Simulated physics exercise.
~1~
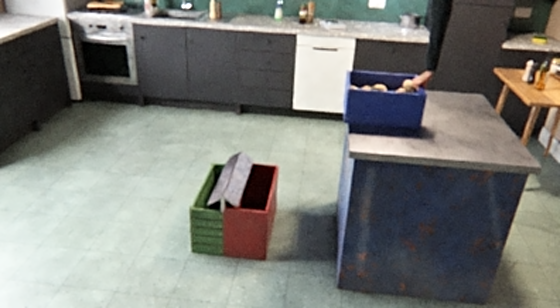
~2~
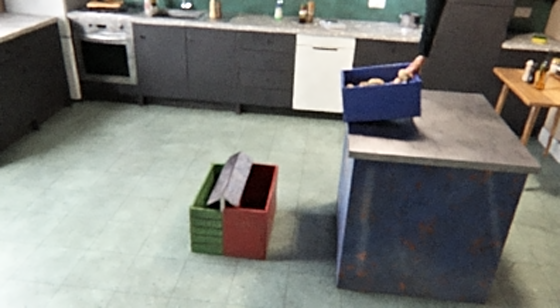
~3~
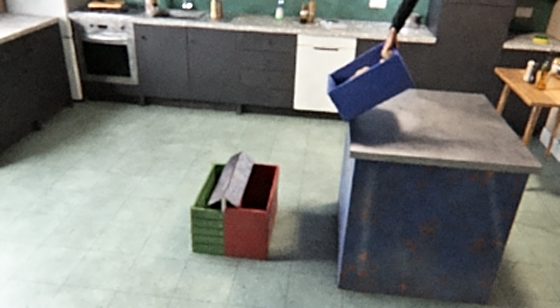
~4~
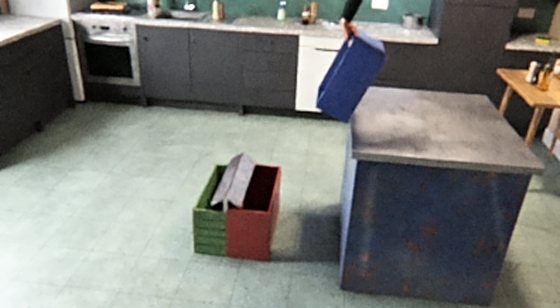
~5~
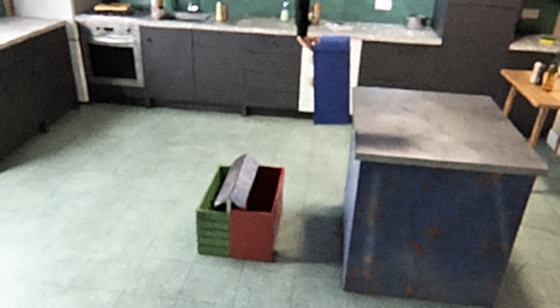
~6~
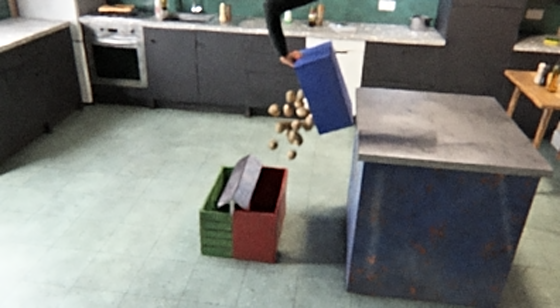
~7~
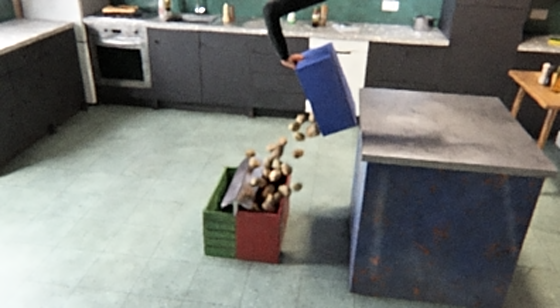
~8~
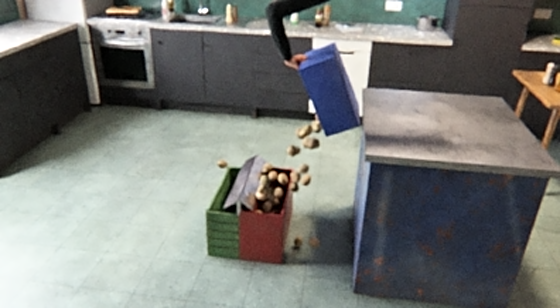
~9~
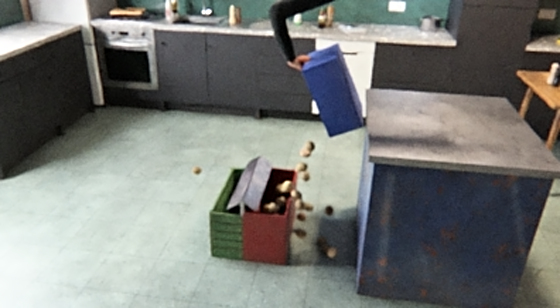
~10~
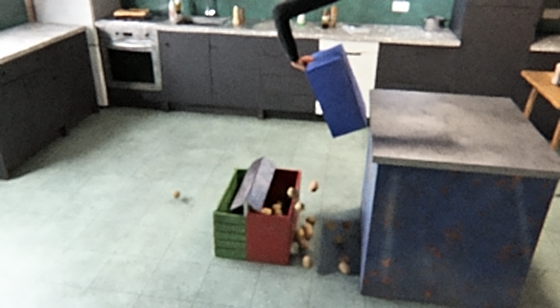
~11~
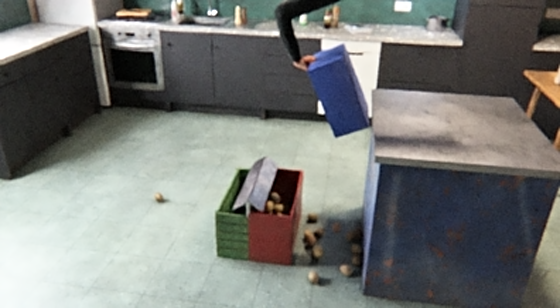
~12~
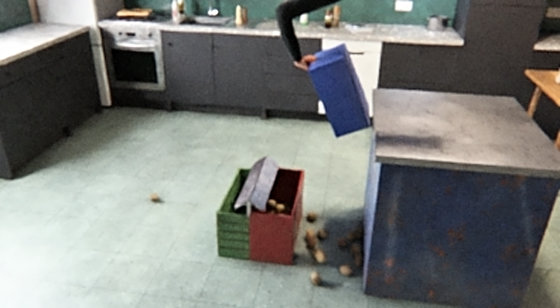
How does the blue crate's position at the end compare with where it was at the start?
At the start the blue crate sits upright on top of the bench. At the end it is held tipped over in the air, just off the bench's left side.
